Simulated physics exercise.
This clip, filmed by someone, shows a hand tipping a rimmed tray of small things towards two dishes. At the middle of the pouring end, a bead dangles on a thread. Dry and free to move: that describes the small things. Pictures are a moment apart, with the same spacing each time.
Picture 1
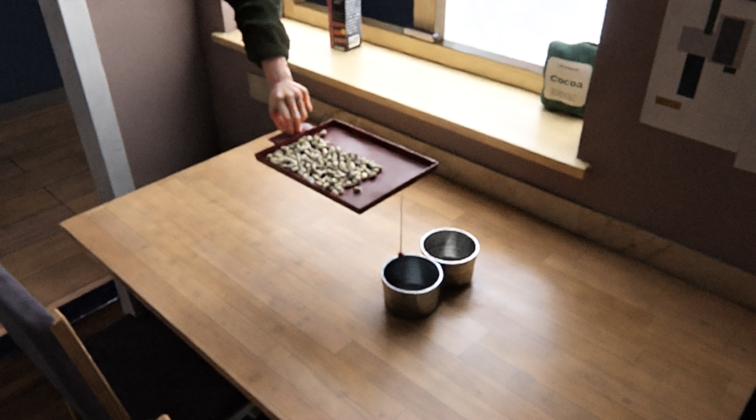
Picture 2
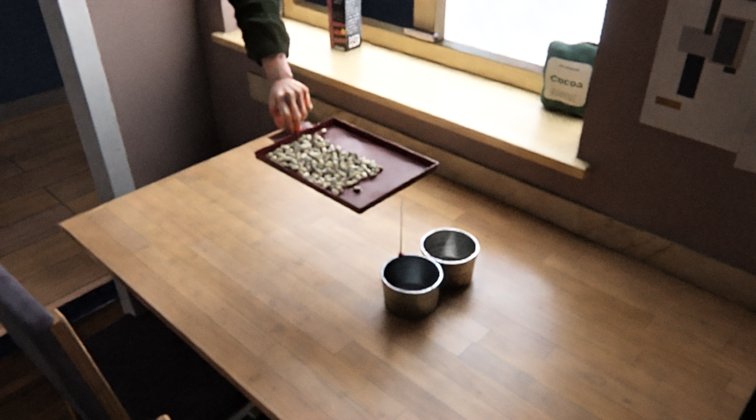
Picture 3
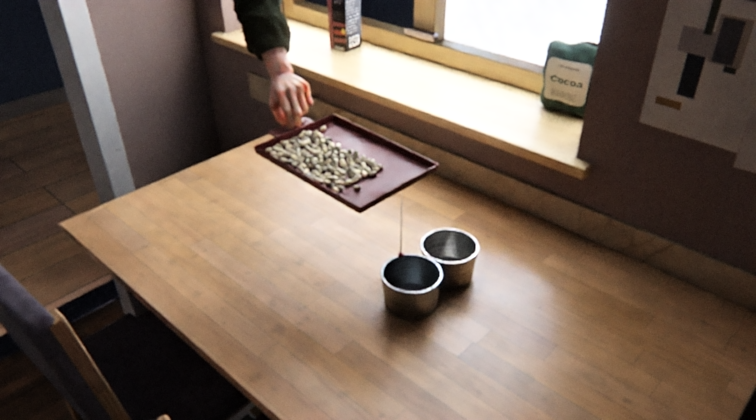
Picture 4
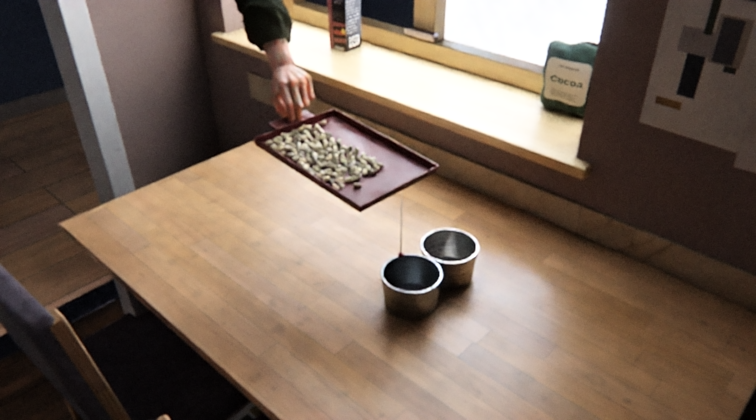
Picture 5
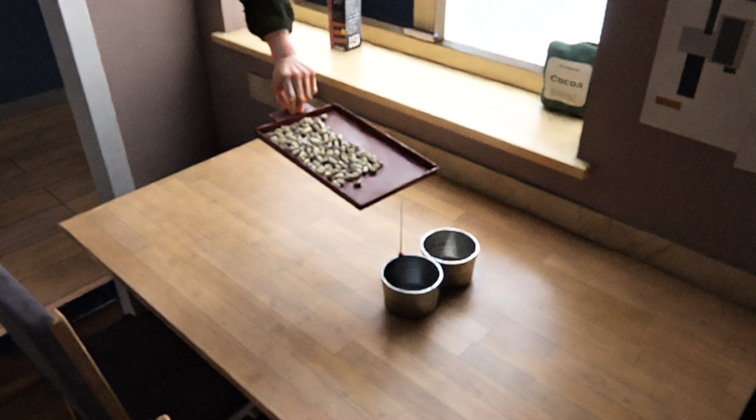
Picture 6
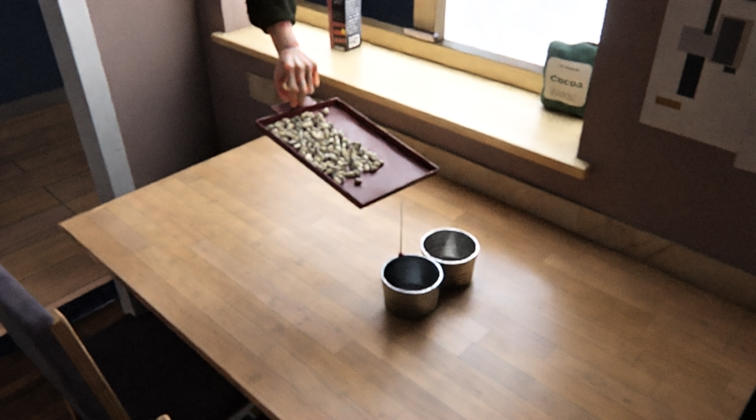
At the start, a hand holds a dark red rimmed tray of pale beans nearly level above a wooden table, near two metal dishes, with a thread hanging from its edge. The hand then gradually raises its end of the tray, slanting it slightly, while the beans stay bunched and the dishes remain still.
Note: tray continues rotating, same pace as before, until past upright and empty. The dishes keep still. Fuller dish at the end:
More lands right.
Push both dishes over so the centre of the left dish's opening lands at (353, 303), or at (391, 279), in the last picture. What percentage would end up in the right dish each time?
First 10 per cent, second 60 per cent.
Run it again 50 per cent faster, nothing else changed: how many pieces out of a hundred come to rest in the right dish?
Expected result: Around 70 per cent.
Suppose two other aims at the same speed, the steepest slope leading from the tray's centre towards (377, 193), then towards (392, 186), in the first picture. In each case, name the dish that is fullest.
So: The left-standing dish on the first go, the left-standing dish on the second.
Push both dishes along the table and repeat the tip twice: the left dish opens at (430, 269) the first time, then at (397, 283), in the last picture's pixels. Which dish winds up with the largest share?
Case one: The dish at left. Case two: The dish at right.
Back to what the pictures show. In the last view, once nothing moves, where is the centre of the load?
Somewhere close to (445, 272) in the last picture.
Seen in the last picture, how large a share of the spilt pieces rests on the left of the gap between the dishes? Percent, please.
Around 60 percent of the pieces.
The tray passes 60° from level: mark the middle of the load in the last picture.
Somewhere about pixel (405, 159).
Shortly afterwards, tray tipped steeply; all but a few on the tray; only a few in the right dish; a little in the air.
Next, tray tipped right over; near two thirds on the tray; only a few in the left dish; near a quarter in the right dish; only a few outside both; a little in the air.
Some moments later, tray tipped past a quarter turn; near a quarter in the left dish; near two thirds in the right dish; a little outside both.
In the end, tray tipped past a quarter turn; near a quarter in the left dish; near two thirds in the right dish; a little outside both.
